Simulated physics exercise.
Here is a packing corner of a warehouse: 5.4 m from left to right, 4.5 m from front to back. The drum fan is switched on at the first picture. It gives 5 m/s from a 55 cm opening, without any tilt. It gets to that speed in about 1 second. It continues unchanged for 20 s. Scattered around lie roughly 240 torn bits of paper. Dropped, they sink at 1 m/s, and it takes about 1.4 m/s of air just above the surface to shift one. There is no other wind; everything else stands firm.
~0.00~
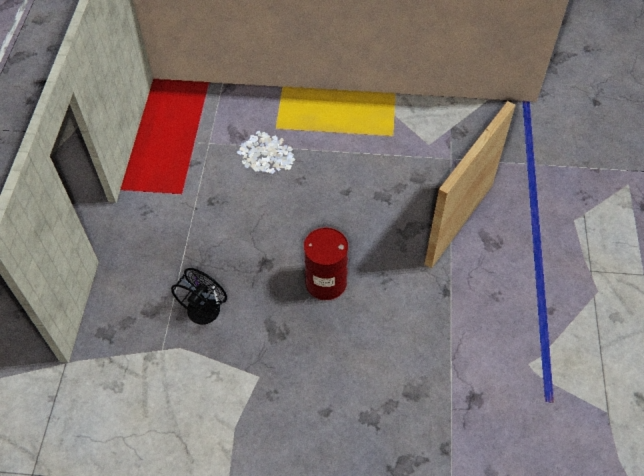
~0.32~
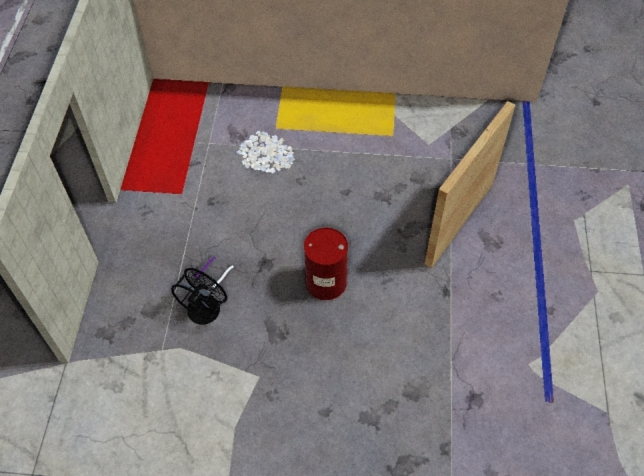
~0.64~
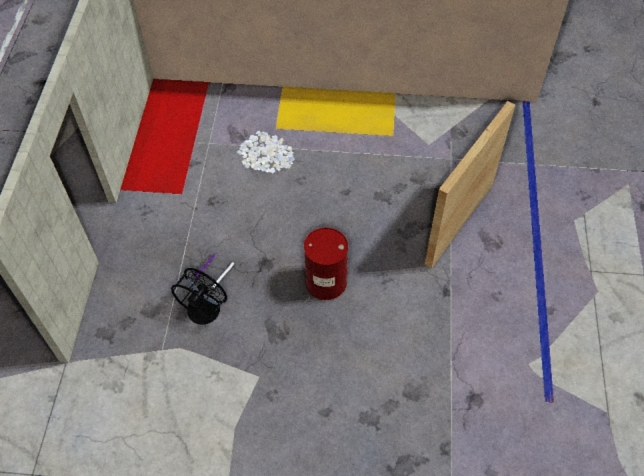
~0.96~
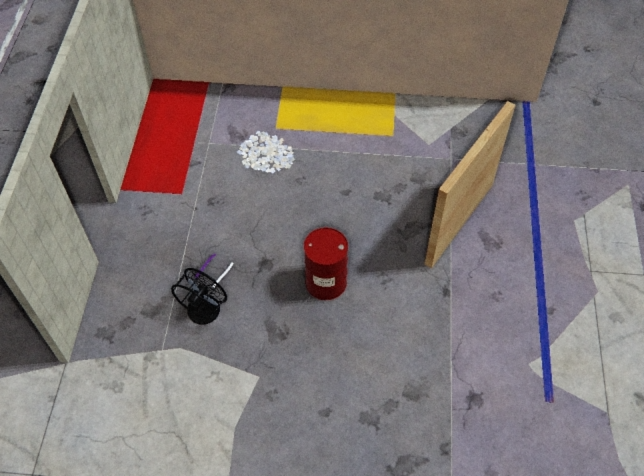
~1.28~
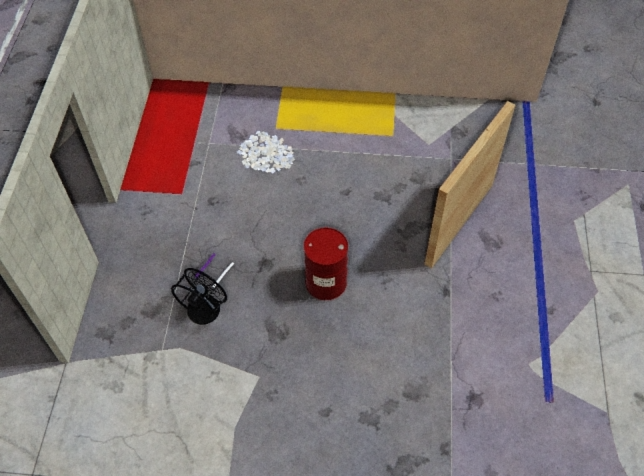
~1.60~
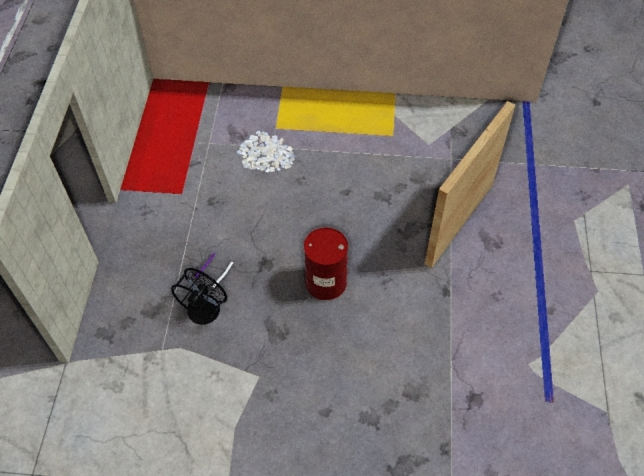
In a packing corner of a warehouse, a black drum fan stands left of a red barrel, with a heap of white paper bits beyond. A white strip and a purple one appear at the fan, extending up and to the right, then waver slightly while the heap looks almost unchanged.
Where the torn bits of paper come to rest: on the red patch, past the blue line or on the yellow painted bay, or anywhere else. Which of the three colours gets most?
The red one gets the most.
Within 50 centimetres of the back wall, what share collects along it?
Around 60 in a hundred.
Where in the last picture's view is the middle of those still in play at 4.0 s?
Centre estimate: (261, 97) px.
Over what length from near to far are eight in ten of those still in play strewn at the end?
Spread: Approx. 1.2 m.
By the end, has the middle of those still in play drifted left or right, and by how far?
The middle moved leftwards, roughly 1.6 m.
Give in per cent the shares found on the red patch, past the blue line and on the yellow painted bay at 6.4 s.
40 % red, 1 % blue, 4 % yellow.
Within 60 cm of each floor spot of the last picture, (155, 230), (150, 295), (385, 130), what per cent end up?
In turn about 0 %, 0 %, 0 %.
After 4.0 s, 100 % are on the move or not yet settled, 12 % are on the red patch, 0 % past the blue line and 13 % on the yellow painted bay; the middle of those still in play is near (261, 97).
After 6.4 s, 87 % are on the move or not yet settled, 43 % are on the red patch, 1 % past the blue line and 4 % on the yellow painted bay; the middle of those still in play is near (231, 95).
After 11.0 s, 74 % are on the move or not yet settled, 57 % are on the red patch, 2 % past the blue line and 0 % on the yellow painted bay; the middle of those still in play is near (170, 93).
After 20.0 s, at the end, 65 % are on the red patch, 2 % past the blue line and 0 % on the yellow painted bay; the middle of those still in play is near (160, 93).
